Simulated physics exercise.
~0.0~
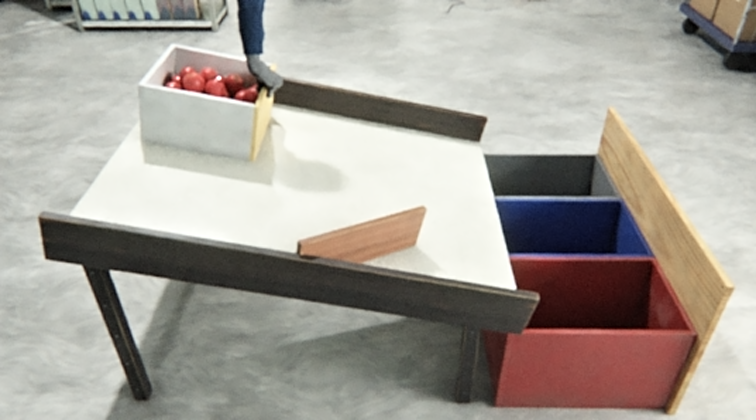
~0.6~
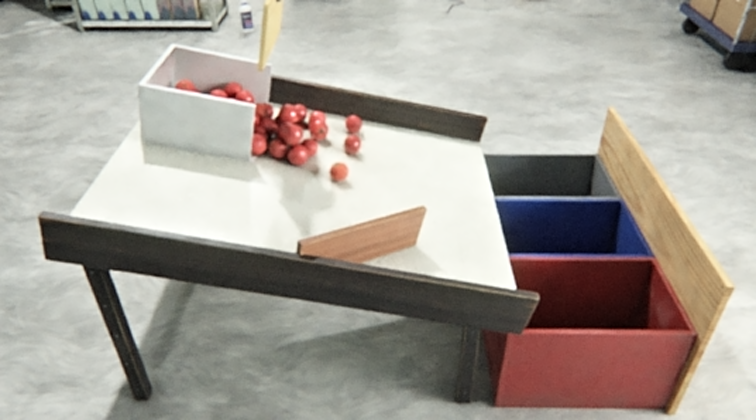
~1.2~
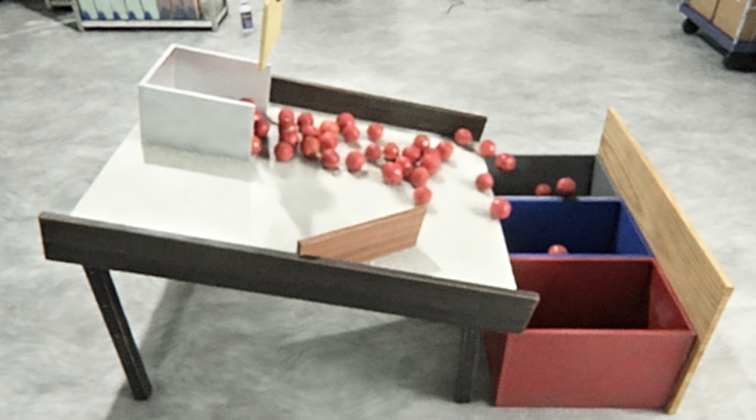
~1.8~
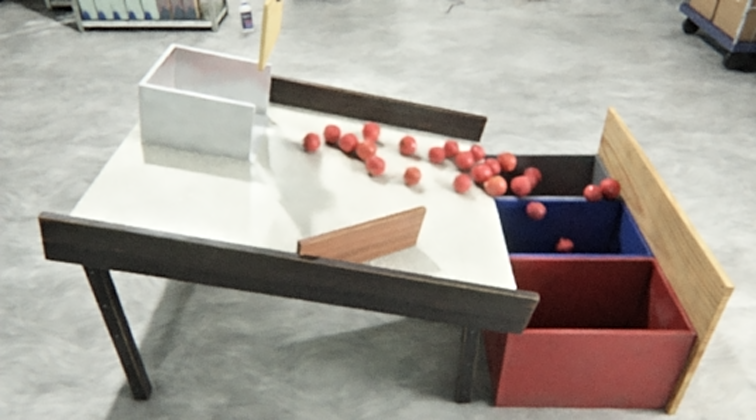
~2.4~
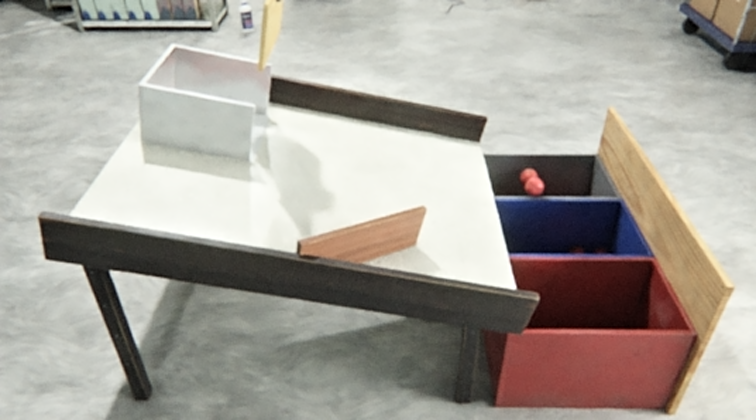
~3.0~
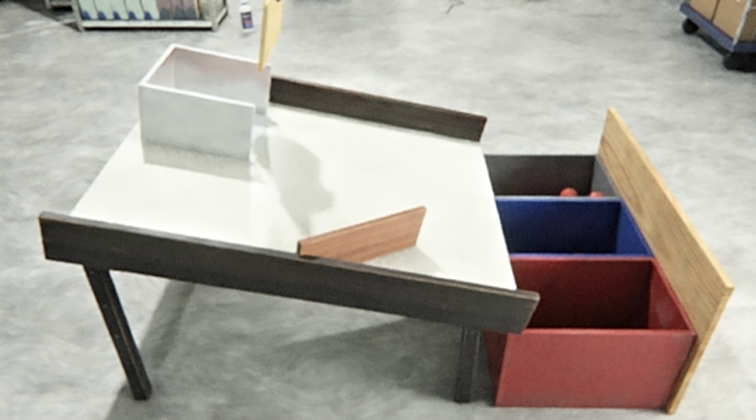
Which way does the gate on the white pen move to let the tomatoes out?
The gate moves up, clearing the open side of the pen so that the tomatoes can roll out.
A gloved hand lifted the gate of a white pen on a sloping table, and the tomatoes inside rolled down to the right and dropped off the edge into the grey bin and blue tote, leaving the pen and table empty.
